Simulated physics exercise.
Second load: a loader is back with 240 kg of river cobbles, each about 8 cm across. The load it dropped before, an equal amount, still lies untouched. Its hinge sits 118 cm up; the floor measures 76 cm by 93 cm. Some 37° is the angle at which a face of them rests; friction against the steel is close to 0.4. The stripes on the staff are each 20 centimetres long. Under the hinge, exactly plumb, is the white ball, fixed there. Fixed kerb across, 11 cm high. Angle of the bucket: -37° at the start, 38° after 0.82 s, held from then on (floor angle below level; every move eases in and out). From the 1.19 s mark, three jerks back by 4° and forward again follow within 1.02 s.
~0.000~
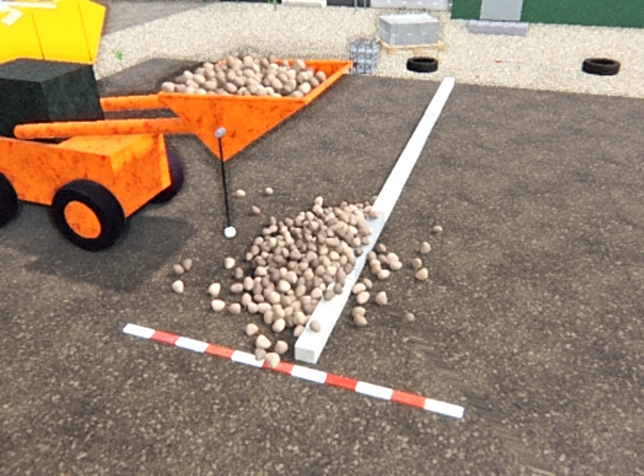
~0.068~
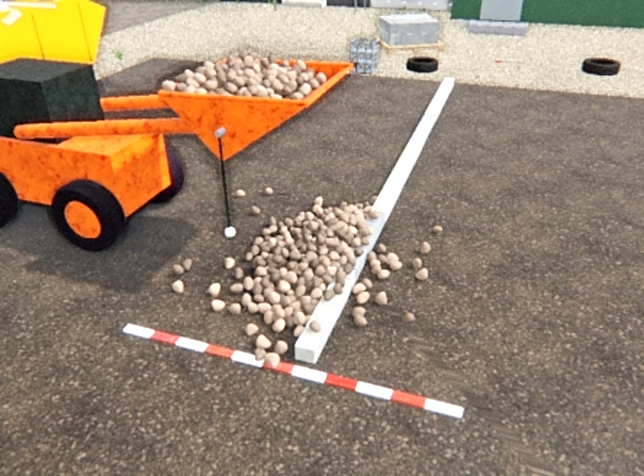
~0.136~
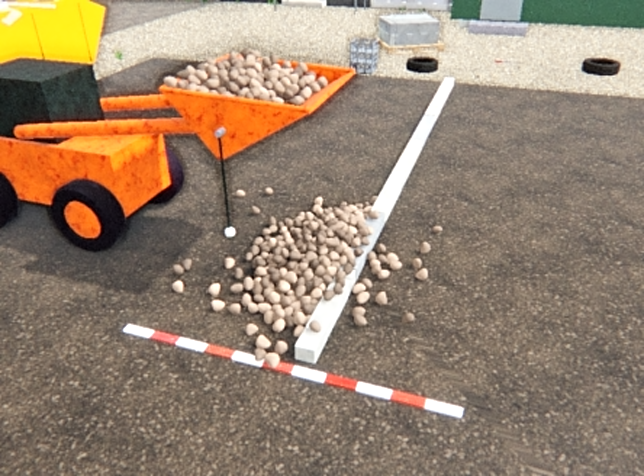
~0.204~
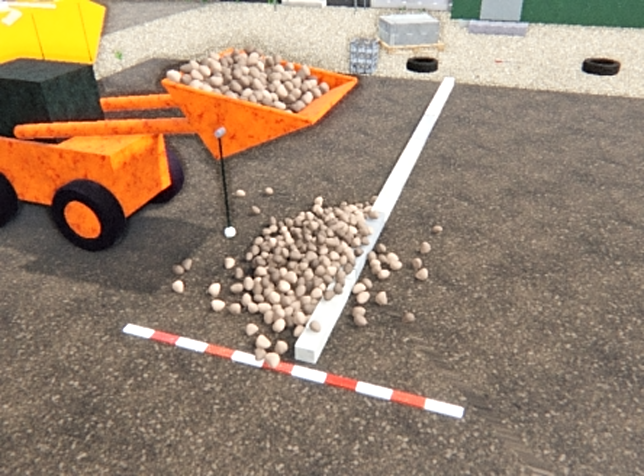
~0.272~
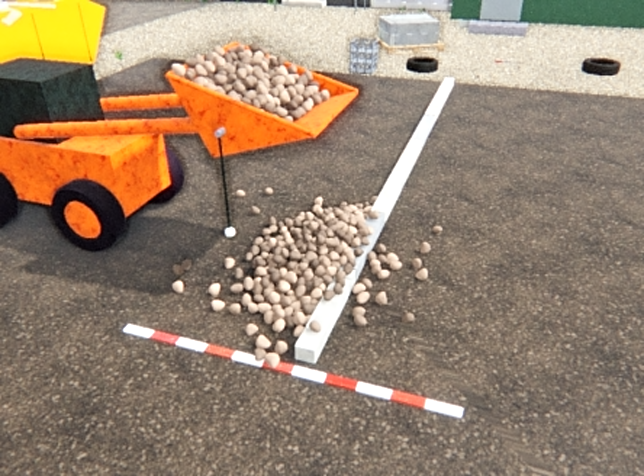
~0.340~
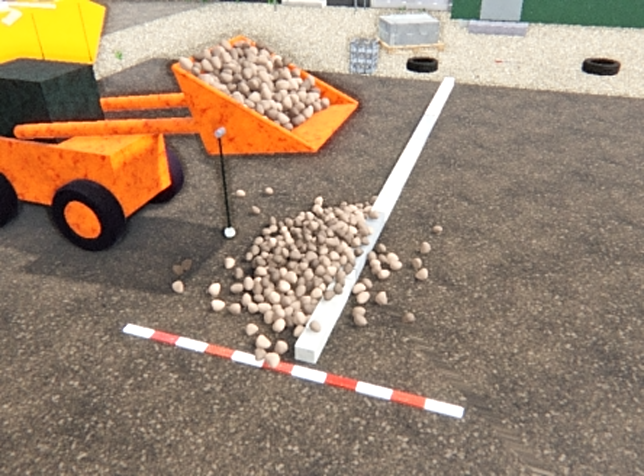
An orange loader's bucket, heaped with tan and grey cobbles, is seen from above on a dark paved yard with pale gravel behind. Below it, an earlier cobble pile lies against and partly over a white kerb, near a red-and-white staff and a white ball under a thin dark rod. The bucket slowly tilts its front lip downward, its stones shifting slightly, while the loader body, pile and camera stay still.
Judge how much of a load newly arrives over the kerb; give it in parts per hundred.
Close to 77 in every hundred.
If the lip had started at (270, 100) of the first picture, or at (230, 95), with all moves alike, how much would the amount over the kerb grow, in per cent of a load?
Some 40 percent first and 5 percent second.
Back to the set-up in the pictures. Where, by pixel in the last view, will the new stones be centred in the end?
They settle centred around (395, 263).
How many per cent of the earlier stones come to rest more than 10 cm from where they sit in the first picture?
Around 5 in a hundred.
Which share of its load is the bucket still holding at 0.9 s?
Still inside: Some 75 %.
After 0.6 s the floor is at 27°; in per cent of one load, 100 in the bucket, 94 on this side of the kerb, 5 over the kerb; the foremost stones are at (411, 268).
After 0.9 s the floor is at 38°; in per cent of one load, 73 in the bucket, 121 on this side of the kerb, 5 over the kerb; the foremost stones are at (411, 268).
After 2.7 s the floor is at 38°; in per cent of one load, 0 in the bucket, 118 on this side of the kerb, 82 over the kerb; the foremost stones are at (604, 316).
After 5.2 s the floor is at 38°; in per cent of one load, 0 in the bucket, 118 on this side of the kerb, 82 over the kerb; the foremost stones are at (606, 316). Net gain over the kerb, 77.
